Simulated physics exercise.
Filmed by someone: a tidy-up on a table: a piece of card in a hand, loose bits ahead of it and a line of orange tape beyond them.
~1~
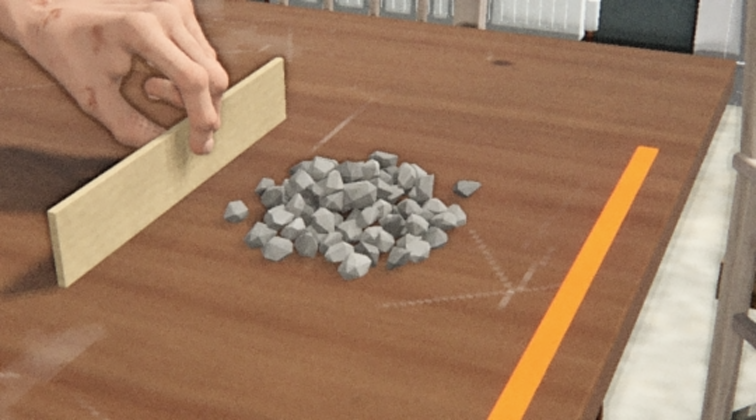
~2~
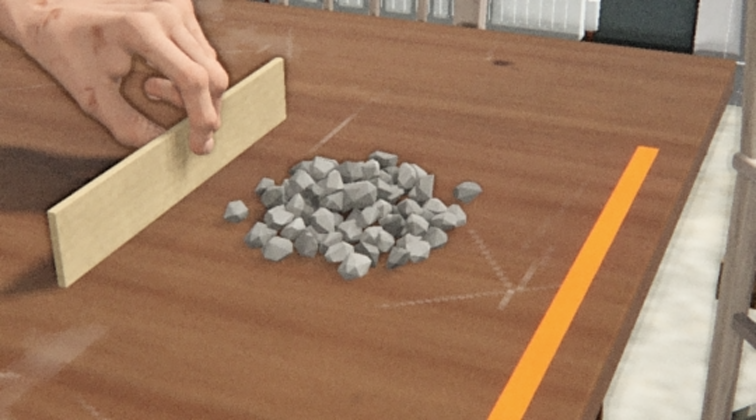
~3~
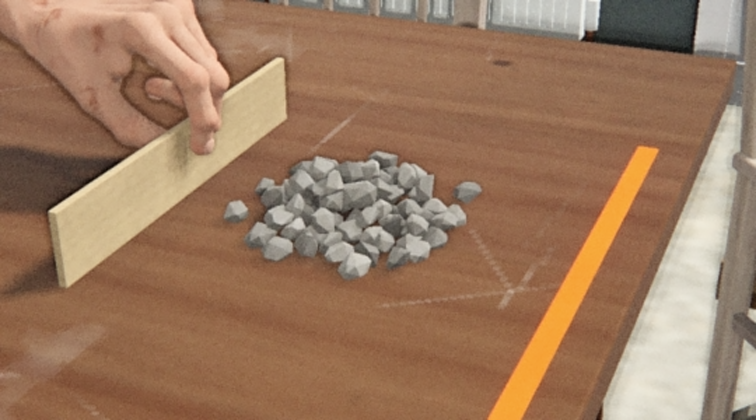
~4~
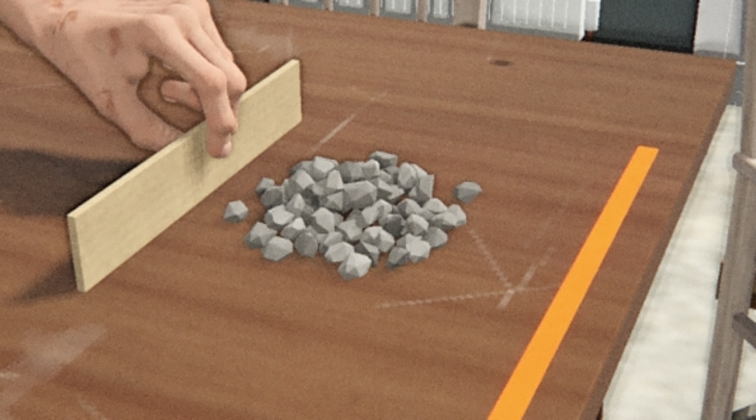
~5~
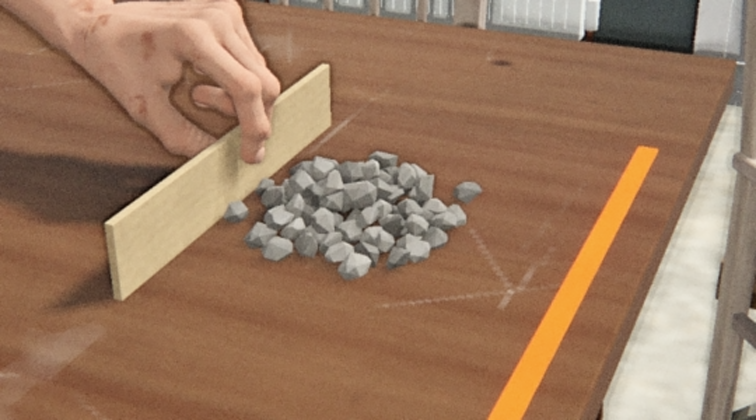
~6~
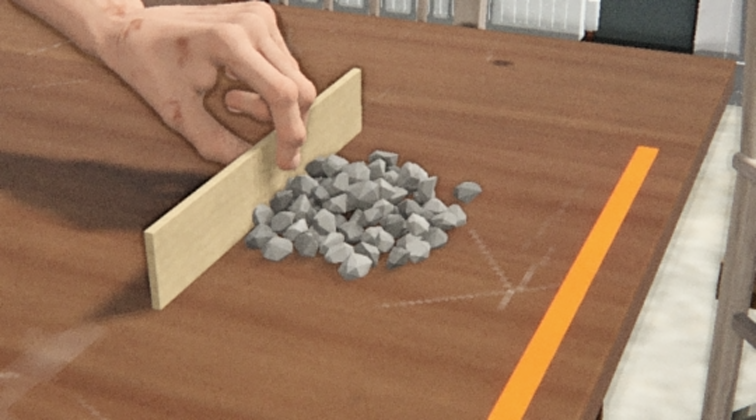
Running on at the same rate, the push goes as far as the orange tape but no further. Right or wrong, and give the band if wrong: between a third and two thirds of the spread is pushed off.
Wrong, over two thirds is pushed off.
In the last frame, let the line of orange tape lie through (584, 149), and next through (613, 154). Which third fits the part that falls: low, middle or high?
Under a third, then one to two thirds.
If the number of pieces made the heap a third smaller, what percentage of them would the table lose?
I'd say close to 70 per cent.
Just after the last frame, piece of card still moving, near (435, 166); heap all on the table, its front near (553, 279).
A moment on, piece of card stopped at the orange tape; heap roughly two thirds over the edge.
Further on, piece of card stopped at the orange tape; heap the larger part over the edge.
When it is over, piece of card stopped at the orange tape; heap the larger part over the edge.
